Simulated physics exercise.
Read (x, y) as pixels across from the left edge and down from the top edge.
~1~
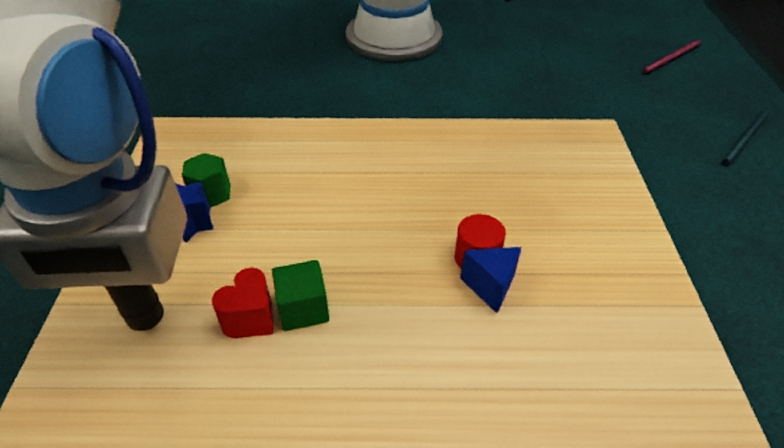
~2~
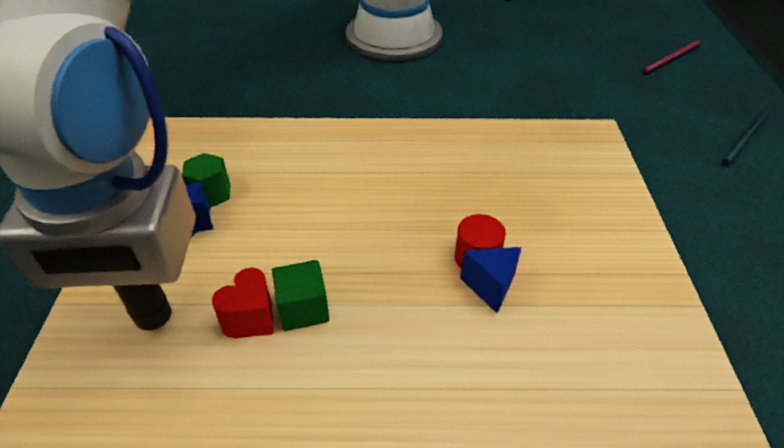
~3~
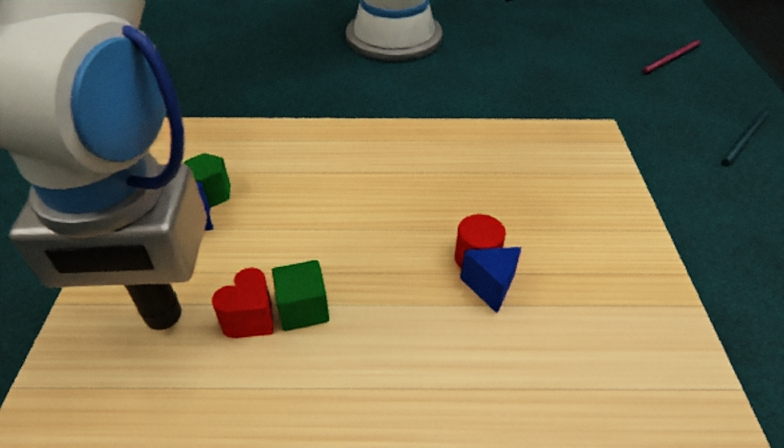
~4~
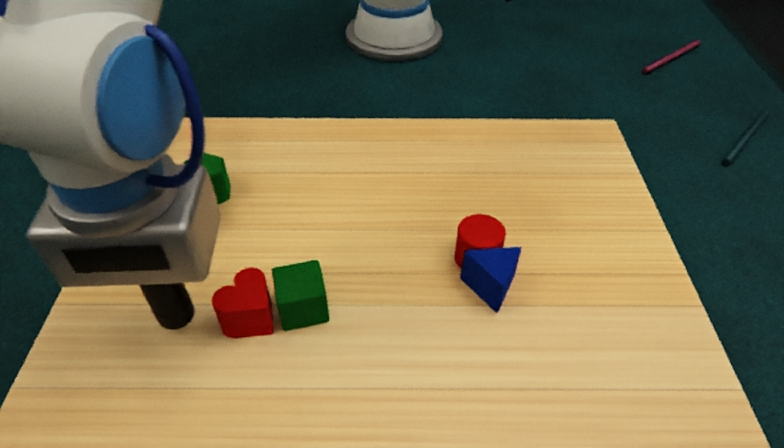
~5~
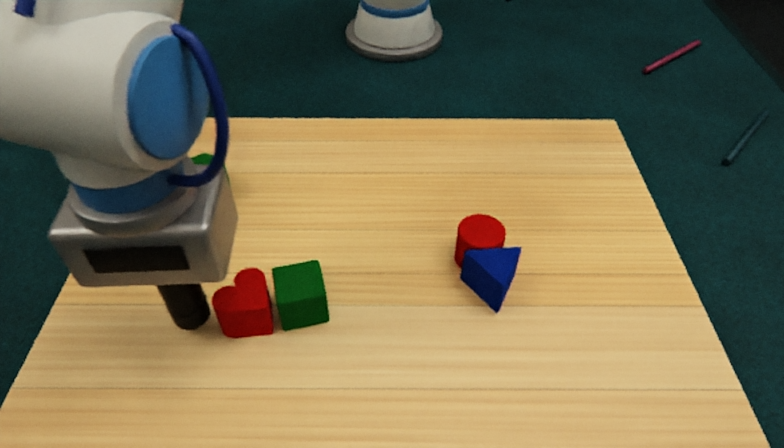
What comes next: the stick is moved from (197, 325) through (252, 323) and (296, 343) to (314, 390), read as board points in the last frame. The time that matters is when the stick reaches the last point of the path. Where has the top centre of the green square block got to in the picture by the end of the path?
Its top middle will sit at (360, 261).
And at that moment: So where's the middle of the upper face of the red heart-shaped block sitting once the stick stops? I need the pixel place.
It will likely be found at (328, 293).
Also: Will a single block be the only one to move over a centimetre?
The answer is no.
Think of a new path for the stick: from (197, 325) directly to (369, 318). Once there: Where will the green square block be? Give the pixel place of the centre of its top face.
I'd place it at (403, 234), taking the centre of its top.
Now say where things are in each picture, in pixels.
Lower end of the stick (146, 317), tops of blocks, red heart-shaped block (243, 291), green square block (298, 280), in the first picture.
Stick (154, 317), blocks as before, in the second picture.
Stick (164, 316), blocks as before, in the third picture.
Stick (177, 316), blocks as before, in the fourth picture.
Stick (193, 316), red heart-shaped block (243, 291), green square block (298, 280), in the fifth picture.
What follows on the original path. One third of the way, stick (250, 314); red heart-shaped block (292, 285), turned 15° anticlockwise; green square block (336, 270).
Two thirds of the way, stick (294, 334); red heart-shaped block (328, 292), turned 50° anticlockwise; green square block (360, 261), turned 35° anticlockwise.
At the end, stick (313, 382); red heart-shaped block (328, 293), turned 50° anticlockwise; green square block (360, 261), turned 35° anticlockwise.
